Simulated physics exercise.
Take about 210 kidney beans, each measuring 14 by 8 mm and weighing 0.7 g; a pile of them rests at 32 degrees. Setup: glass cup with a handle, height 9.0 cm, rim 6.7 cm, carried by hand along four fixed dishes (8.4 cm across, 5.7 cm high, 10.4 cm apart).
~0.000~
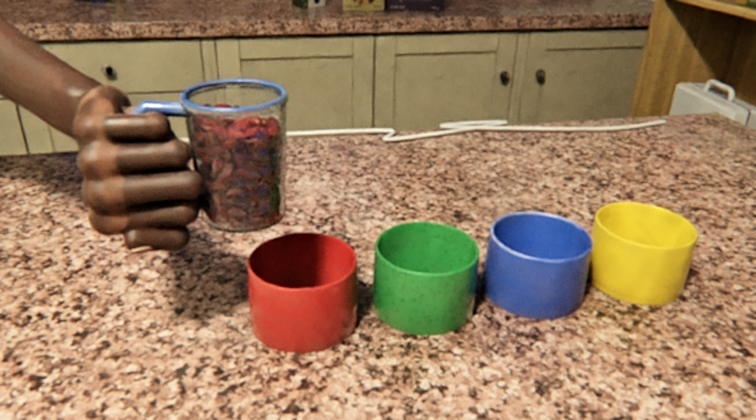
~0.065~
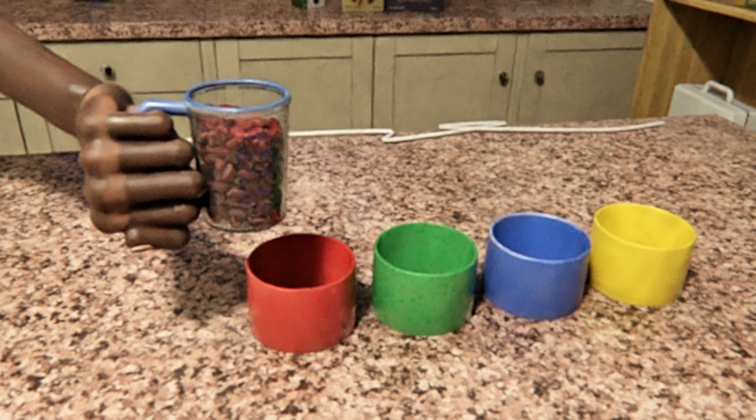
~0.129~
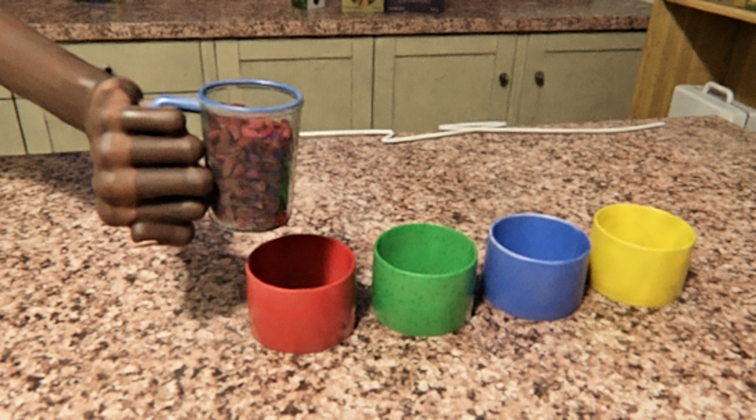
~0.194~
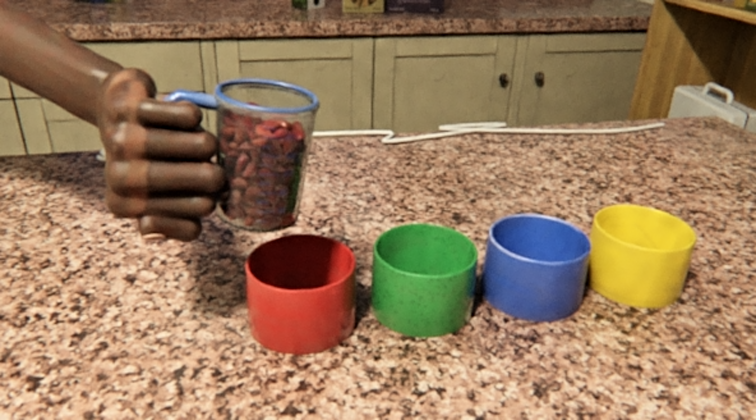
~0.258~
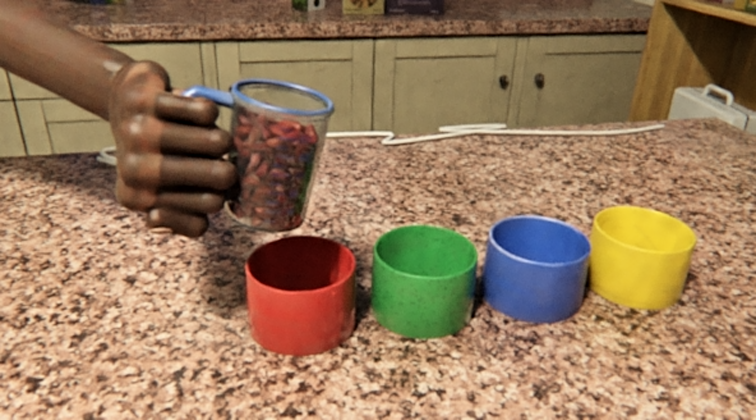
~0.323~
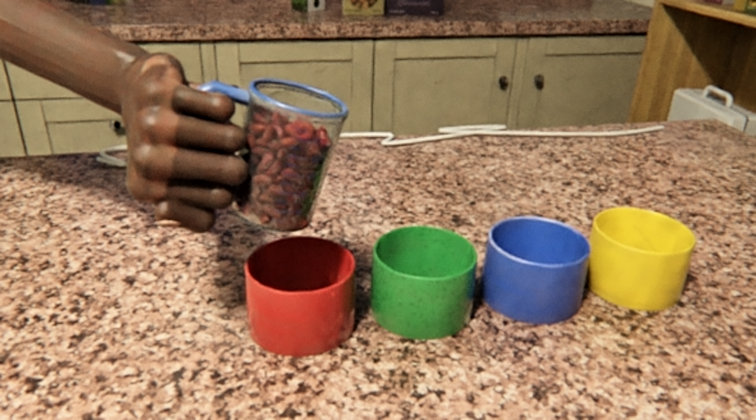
On a speckled kitchen counter, a hand held a clear cup of reddish-brown beans near four dishes, red, green, blue and yellow, then moved it slightly right while tilting it a little that way.
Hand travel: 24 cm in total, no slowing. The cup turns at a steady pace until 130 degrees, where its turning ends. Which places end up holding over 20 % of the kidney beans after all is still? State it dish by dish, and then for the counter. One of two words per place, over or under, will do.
Red - under, blue - over, green - under, yellow - under, counter - over.
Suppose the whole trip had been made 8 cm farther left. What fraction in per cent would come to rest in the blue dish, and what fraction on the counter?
Then the blue dish would get 70 and the counter 30.
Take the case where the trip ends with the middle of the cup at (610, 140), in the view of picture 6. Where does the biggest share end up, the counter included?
Result: Biggest portion at yellow.
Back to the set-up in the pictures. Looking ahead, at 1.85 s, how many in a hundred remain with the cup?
80 per cent.
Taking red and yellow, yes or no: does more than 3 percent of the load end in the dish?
With red that fails, while with yellow that holds.
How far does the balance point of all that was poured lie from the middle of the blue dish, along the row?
I'd put it near 4 cm to the right of the dish's middle.
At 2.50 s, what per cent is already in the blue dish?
Close to 35 percent of the load.
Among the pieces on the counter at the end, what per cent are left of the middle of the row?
About 0 %.
After 1.24 s, tilt 69 degrees; cup holds 100 %.
After 1.85 s, tilt 104 degrees; cup holds 80 %, blue 15 %.
After 2.50 s, tilt 130 degrees; cup holds 0 %, blue 35 %, yellow 10 %.
By 3.6 s all is still; red 0 %, blue 35 %, green 0 %, yellow 10 %, counter 55 %.
